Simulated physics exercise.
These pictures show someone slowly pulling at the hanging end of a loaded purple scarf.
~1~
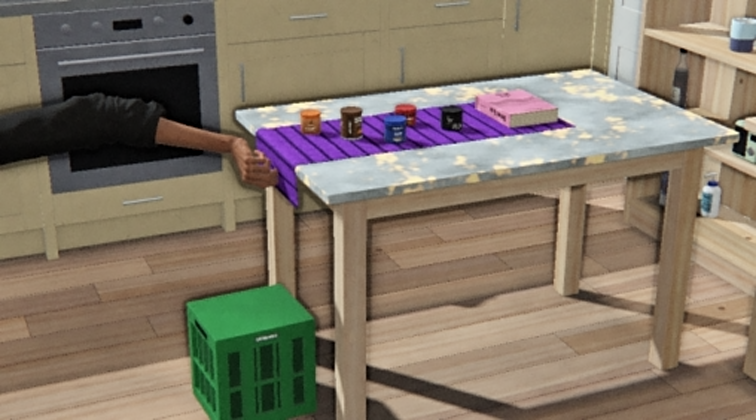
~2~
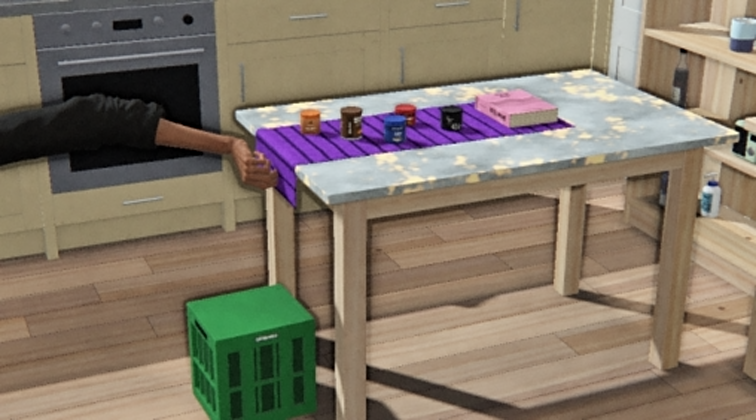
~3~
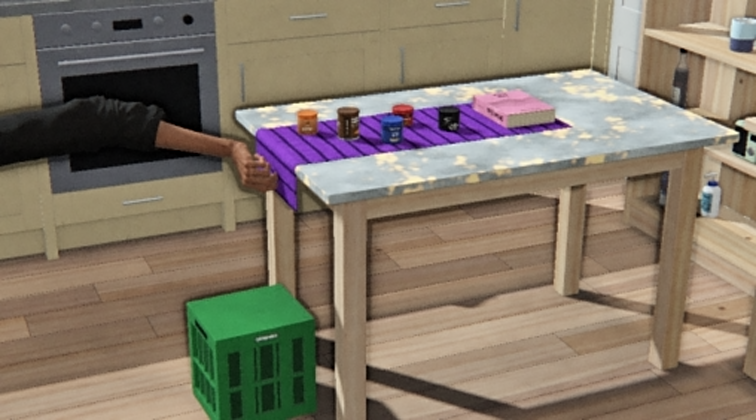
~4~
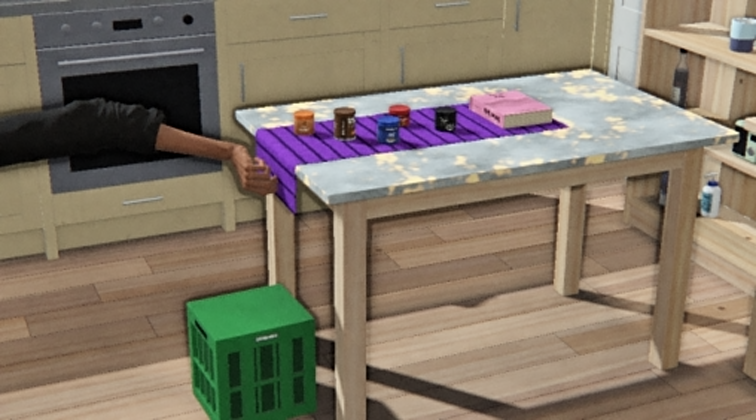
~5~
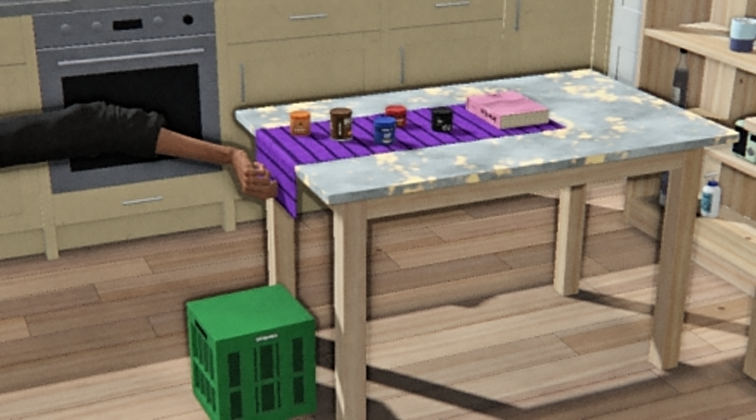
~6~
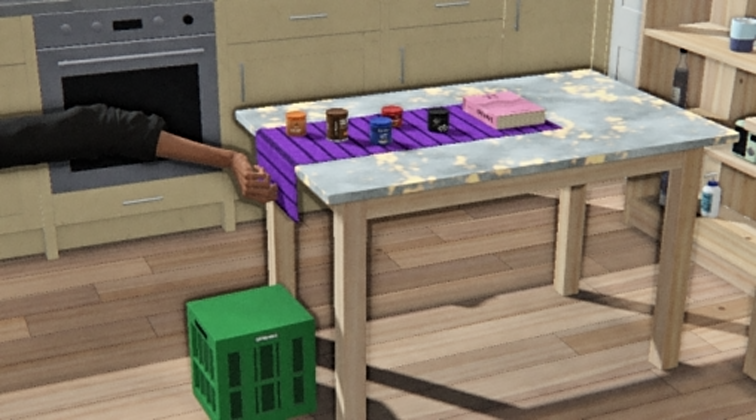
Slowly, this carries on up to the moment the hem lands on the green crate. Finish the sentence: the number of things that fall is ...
The number of things that fall is three.
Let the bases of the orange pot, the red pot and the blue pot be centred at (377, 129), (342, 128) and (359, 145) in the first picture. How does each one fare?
The orange pot is off the top, the red pot is off the top, the blue pot is off the top.
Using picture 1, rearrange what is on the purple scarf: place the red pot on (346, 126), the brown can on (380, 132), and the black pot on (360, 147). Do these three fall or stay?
Outcome: Red pot is gone; brown can is gone; black pot is gone.
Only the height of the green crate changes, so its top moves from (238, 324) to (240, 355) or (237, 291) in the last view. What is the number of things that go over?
First case 4, second 2.
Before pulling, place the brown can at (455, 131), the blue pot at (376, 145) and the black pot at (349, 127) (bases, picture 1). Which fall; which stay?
The brown can? It stays where it is. The blue pot tips off, and the black pot tips off.
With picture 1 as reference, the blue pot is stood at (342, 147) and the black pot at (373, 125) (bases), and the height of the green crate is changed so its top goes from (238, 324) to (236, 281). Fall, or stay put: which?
The blue pot is carried off; the black pot survives.
A little later, hem near (276, 239); orange pot gone.
Next, hem near (275, 288); orange pot and brown can gone.
When it is over, hem on the crate; orange pot, brown can and blue pot gone. It carries off three.
